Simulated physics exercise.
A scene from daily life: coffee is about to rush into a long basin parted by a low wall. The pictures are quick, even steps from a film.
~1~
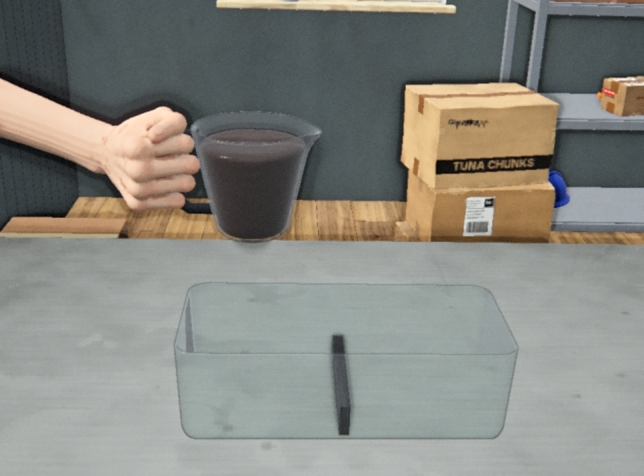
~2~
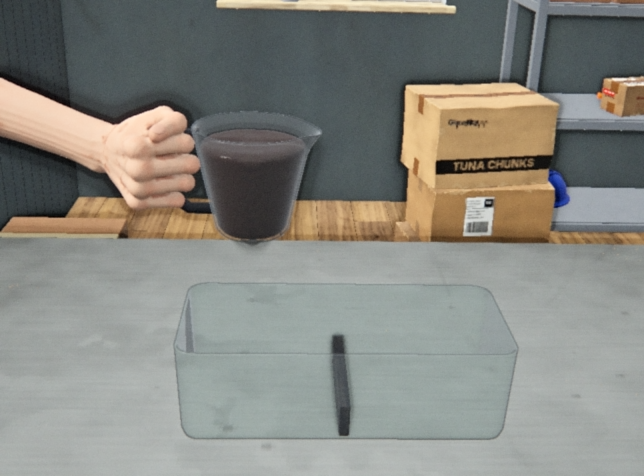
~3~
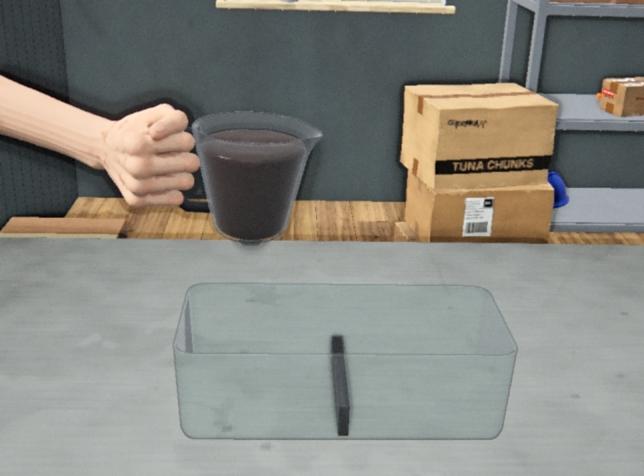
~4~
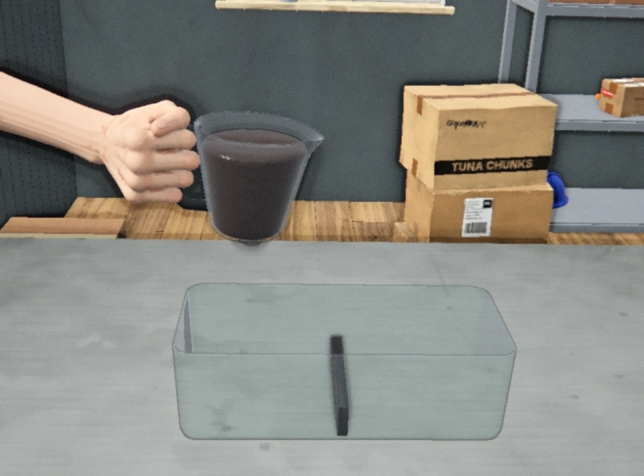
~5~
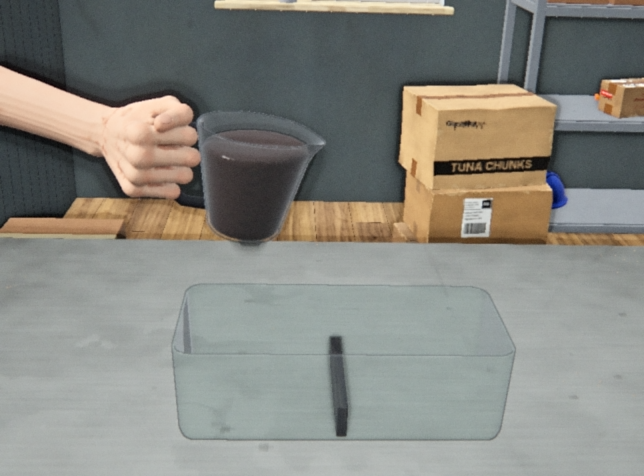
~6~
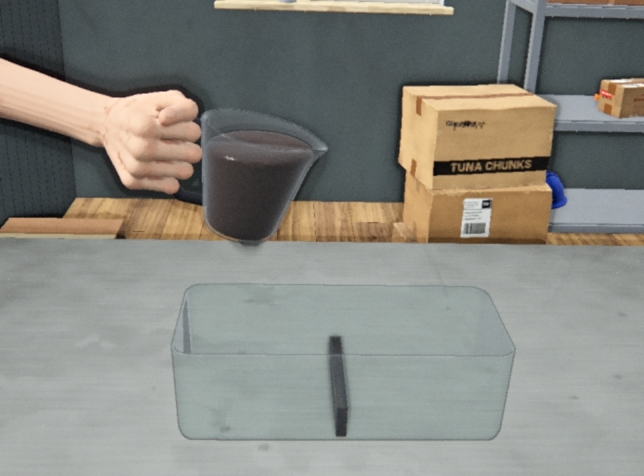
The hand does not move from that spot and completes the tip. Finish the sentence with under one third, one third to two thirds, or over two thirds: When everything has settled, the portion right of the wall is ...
When everything has settled, the portion right of the wall is over two thirds.
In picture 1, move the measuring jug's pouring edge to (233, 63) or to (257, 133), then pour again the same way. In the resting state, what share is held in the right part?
First try: About 10 %; second try: About 20 %.
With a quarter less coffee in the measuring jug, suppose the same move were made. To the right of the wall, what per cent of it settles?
The share comes to some 95 parts in a hundred.
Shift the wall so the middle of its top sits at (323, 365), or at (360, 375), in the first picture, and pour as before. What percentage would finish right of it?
I'd expect near 95 percent the first time and near 80 percent the next.
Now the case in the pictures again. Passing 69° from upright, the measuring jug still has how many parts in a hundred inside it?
Remaining fraction: Approx. 70 %.
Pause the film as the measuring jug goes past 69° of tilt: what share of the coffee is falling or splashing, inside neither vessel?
About 25 per cent.
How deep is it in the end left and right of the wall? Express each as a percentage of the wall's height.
Left side: Approx. 0 %; right side: Approx. 60 %.
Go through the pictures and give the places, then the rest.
In the first frame, it leans 0°; its right rim is at (321, 130); the coffee meets the walls at (199, 141) and (307, 143); the long basin's rim runs from (182, 317) to (503, 319); the wall's top is at (341, 370).
In the second frame, it leans 1°; its right rim is at (322, 131); the coffee meets the walls at (199, 141) and (307, 143).
In the third frame, it leans 2°; its right rim is at (322, 133); the coffee meets the walls at (200, 140) and (307, 144).
In the fourth frame, it leans 5°; its right rim is at (324, 137); the coffee meets the walls at (201, 140) and (308, 146).
In the fifth frame, it leans 8°; its right rim is at (325, 141); the coffee meets the walls at (204, 140) and (311, 147).
In the sixth frame, it leans 12°; its right rim is at (328, 147); the coffee meets the walls at (207, 141) and (315, 148).
A moment on, the measuring jug is tipped part way and 70 per cent is still to pour, 0 is left of the wall and 5 right of it.
Next, the measuring jug is tipped on its side and 17 per cent is still to pour, 3 is left of the wall and 58 right of it.
Then the measuring jug is tipped on its side and 0 per cent is still to pour, 6 is left of the wall and 90 right of it.
Later the measuring jug is tipped on its side and 0 per cent is still to pour, 7 is left of the wall and 92 right of it.
At rest 7 per cent lies left of the wall, 92 right of it and 2 outside.
